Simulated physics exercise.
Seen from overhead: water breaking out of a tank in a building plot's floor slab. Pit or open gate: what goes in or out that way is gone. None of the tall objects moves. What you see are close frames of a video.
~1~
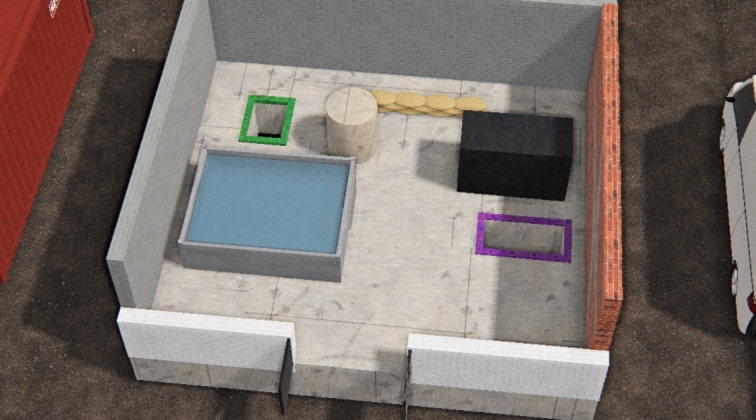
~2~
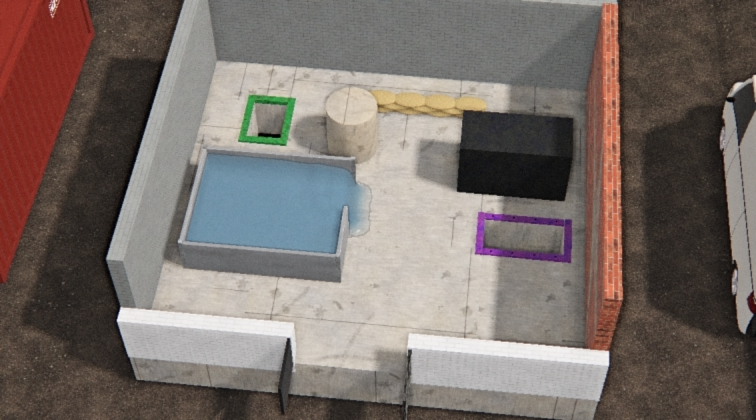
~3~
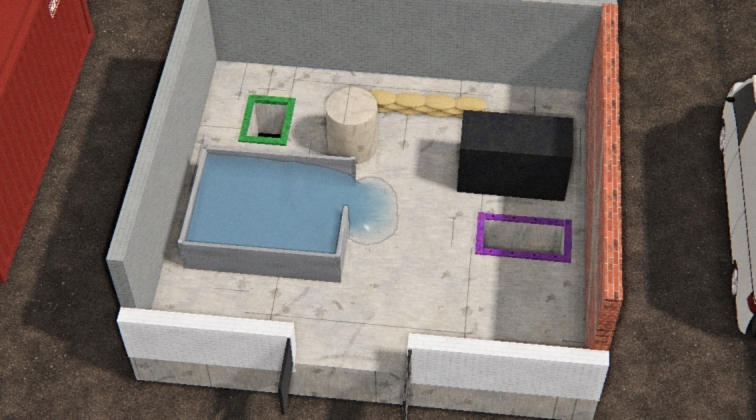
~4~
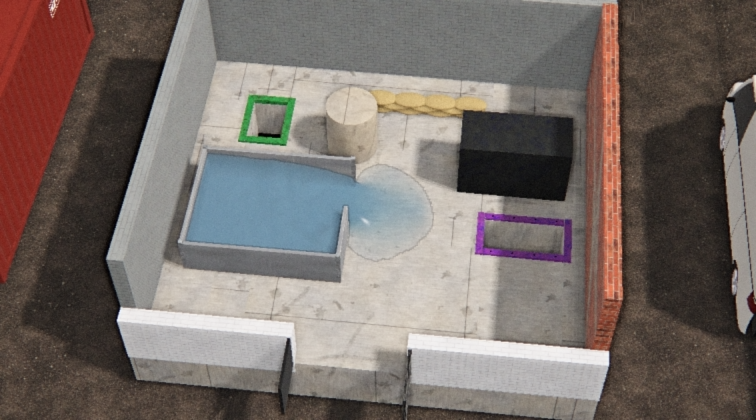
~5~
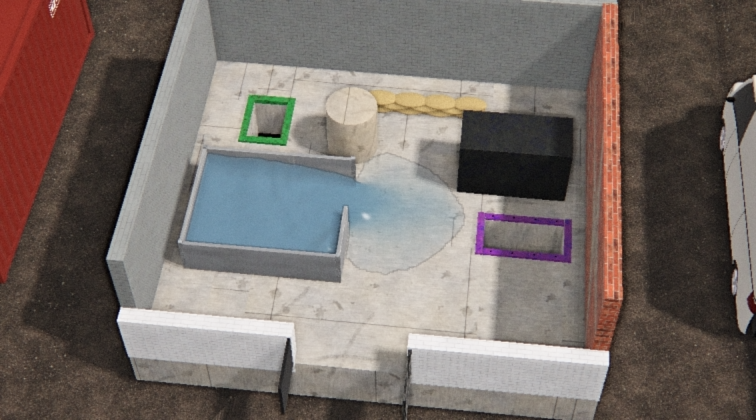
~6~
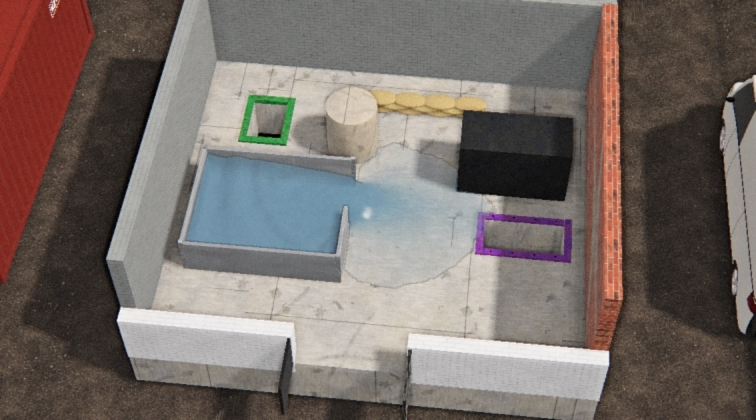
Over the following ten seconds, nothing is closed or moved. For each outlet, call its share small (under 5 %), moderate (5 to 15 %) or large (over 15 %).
The gate - small, the green pit - small, the purple pit - large.
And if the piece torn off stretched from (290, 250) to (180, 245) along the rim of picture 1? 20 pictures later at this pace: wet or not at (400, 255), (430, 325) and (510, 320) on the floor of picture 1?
In the order asked: Sodden, sodden, sodden.
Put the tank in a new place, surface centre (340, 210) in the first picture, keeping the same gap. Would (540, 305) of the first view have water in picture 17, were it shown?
That spot would be swamped.
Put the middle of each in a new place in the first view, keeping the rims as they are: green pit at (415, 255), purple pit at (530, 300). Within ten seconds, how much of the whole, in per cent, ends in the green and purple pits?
I reckon green ends up with 14 percent and purple with 12 percent.
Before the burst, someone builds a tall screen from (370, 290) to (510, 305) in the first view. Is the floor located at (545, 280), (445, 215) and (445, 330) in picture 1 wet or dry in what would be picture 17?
Going one after another, I'd say reached by the flood, then reached by the flood, then kept clear of the flood.
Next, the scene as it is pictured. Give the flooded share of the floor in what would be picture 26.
Close to 45 %.
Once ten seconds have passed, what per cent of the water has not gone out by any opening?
My reckoning gives about 78 %.
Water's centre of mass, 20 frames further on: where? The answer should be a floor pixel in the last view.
I'd say near (377, 219).
A moment on, water covers 25 % of the floor; the gate 0 %, the green pit 0 %, the purple pit 2 %.
Next, water covers 40 % of the floor; the gate 0 %, the green pit 0 %, the purple pit 5 %.
Then, water covers 45 % of the floor; the gate 0 %, the green pit 0 %, the purple pit 9 %.
Later, water covers 75 % of the floor; the gate 0 %, the green pit 1 %, the purple pit 14 %.
In the end, water covers 95 % of the floor; the gate 2 %, the green pit 1 %, the purple pit 19 %.
